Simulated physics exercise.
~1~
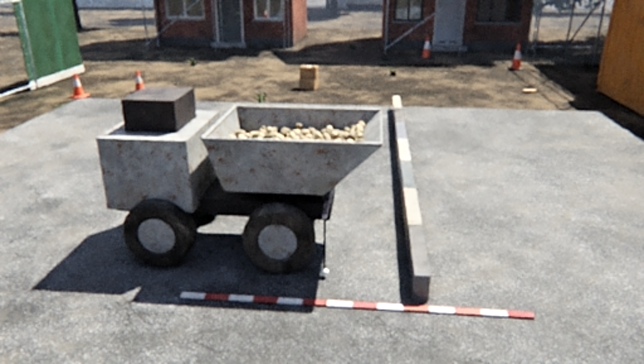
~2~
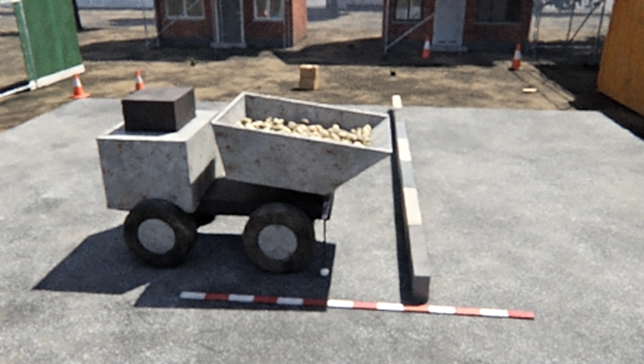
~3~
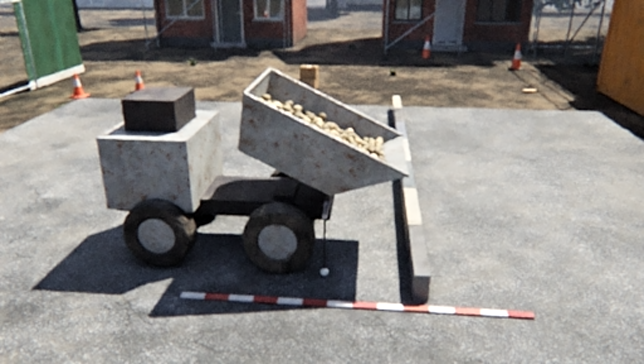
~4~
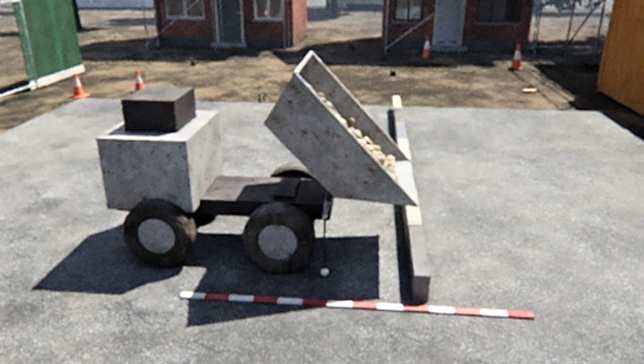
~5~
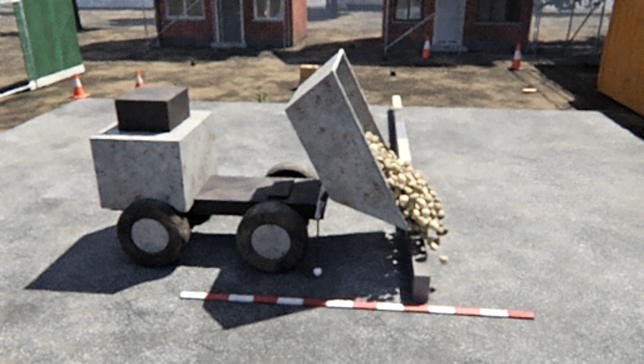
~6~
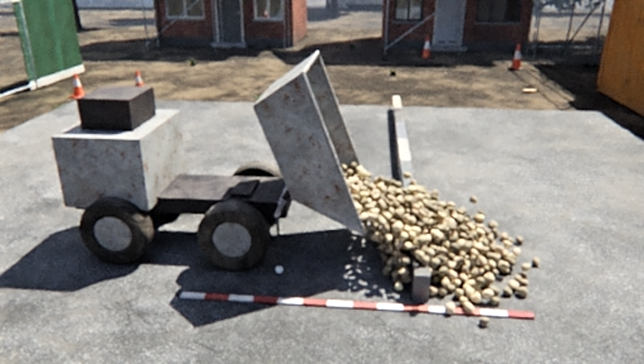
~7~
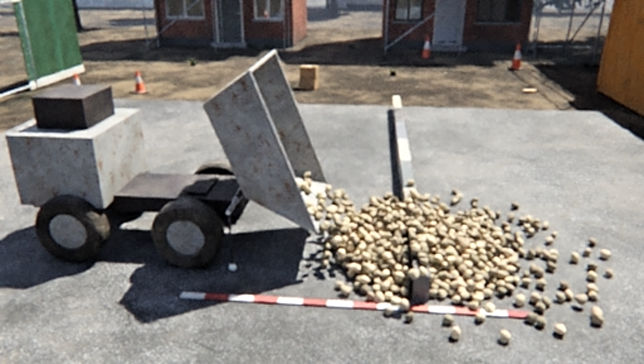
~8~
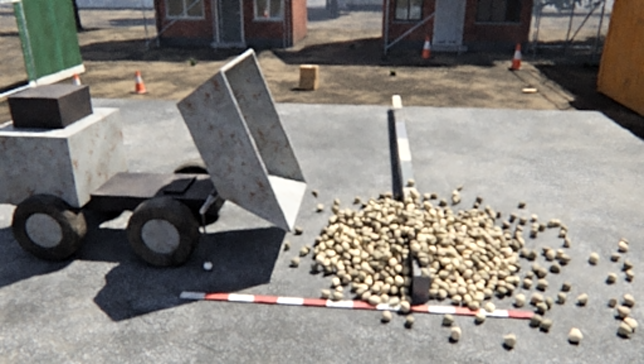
A small grey dumper tipped up its body and poured pale, rounded stones over a low kerb, then rolled left as the rest slid out, leaving its raised body empty and a wide heap spread across both sides of the kerb.
